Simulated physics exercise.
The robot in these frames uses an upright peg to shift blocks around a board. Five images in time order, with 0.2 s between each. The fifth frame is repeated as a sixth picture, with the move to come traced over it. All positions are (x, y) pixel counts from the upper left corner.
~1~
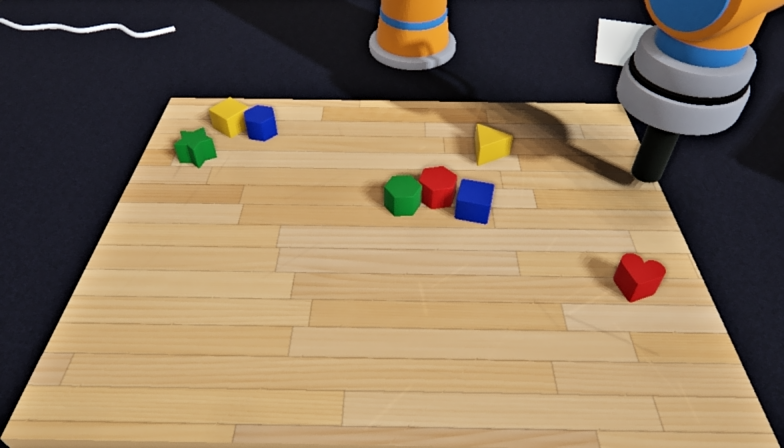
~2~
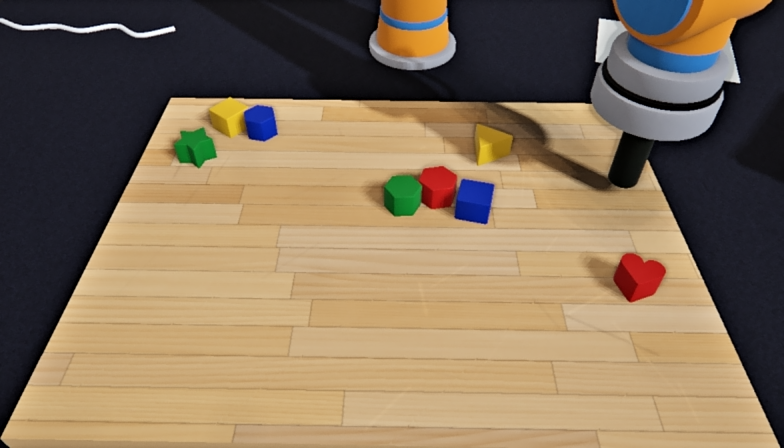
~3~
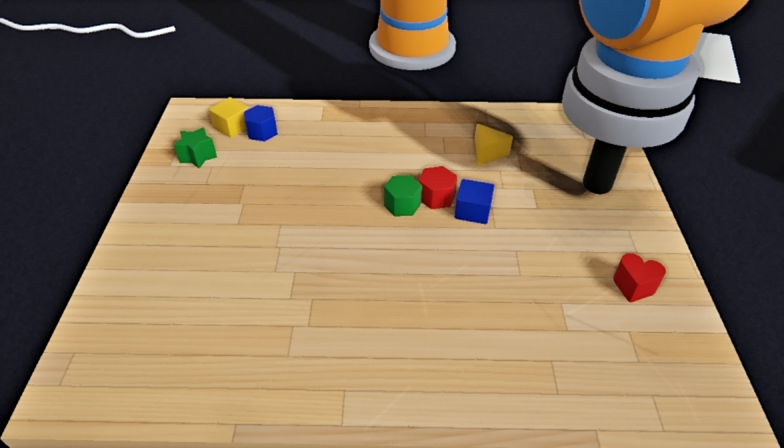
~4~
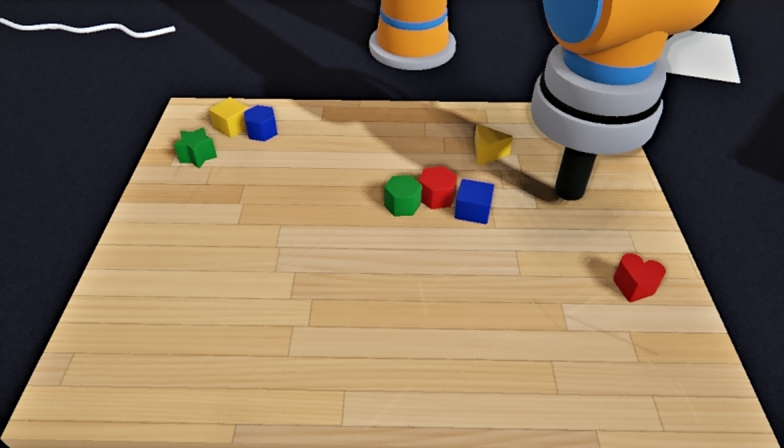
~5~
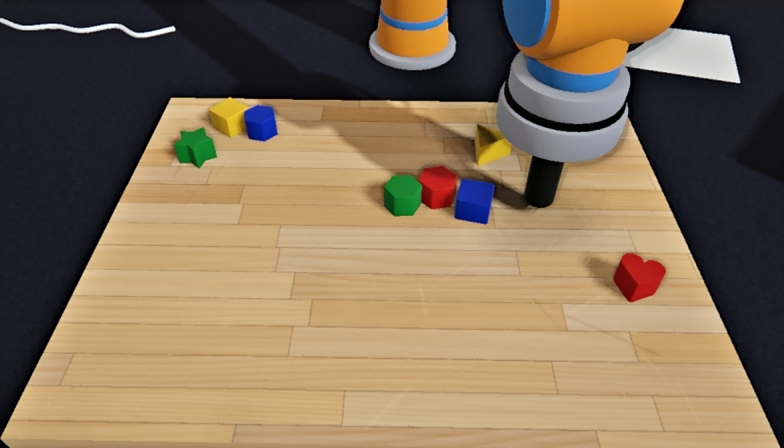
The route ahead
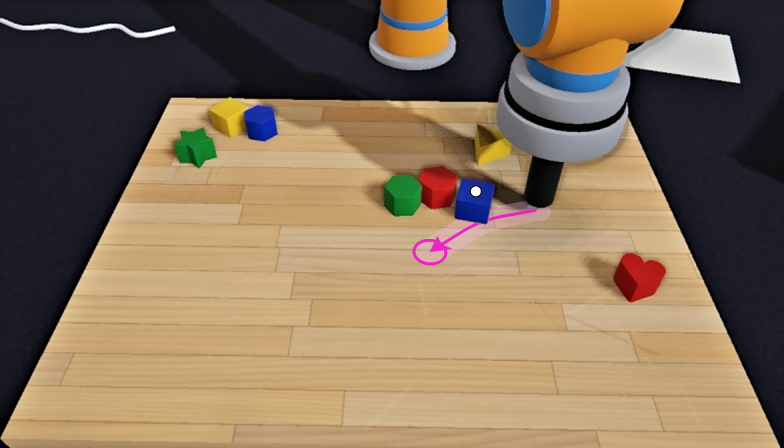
On a light wooden board against a dark surface, coloured blocks sit in scattered groups, with a red heart alone toward the right. A robot arm's black upright peg starts near the upper right edge and glides left and slightly downward, ending just right of the blue cube, while the blocks stay still.
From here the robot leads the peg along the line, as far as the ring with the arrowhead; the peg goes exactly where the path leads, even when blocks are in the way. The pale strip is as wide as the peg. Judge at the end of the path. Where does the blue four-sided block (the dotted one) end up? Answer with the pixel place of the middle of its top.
Roughly at (441, 194).
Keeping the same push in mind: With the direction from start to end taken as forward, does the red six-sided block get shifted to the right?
Yes
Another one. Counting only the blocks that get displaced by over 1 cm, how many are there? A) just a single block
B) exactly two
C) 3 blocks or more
Option B.
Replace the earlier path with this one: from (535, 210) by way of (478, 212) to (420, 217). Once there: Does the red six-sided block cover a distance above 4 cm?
Yes - that is the case.
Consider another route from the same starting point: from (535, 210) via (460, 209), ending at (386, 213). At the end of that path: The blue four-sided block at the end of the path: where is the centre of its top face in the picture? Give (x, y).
In the picture, that point is around (353, 195).
The drawn path runs from (535, 210) over (497, 218) and (462, 232) to (430, 252); the dot is on the blue four-sided block.
The first path, step by step. One third of the way, peg (498, 207); blue four-sided block (468, 191).
Two thirds of the way, peg (463, 221); green six-sided block (397, 186); red six-sided block (426, 172), turned 30° clockwise; blue four-sided block (441, 194), turned 45° clockwise.
At the end, peg (431, 241); green six-sided block (397, 186); red six-sided block (426, 172), turned 30° clockwise; blue four-sided block (441, 194), turned 45° clockwise.
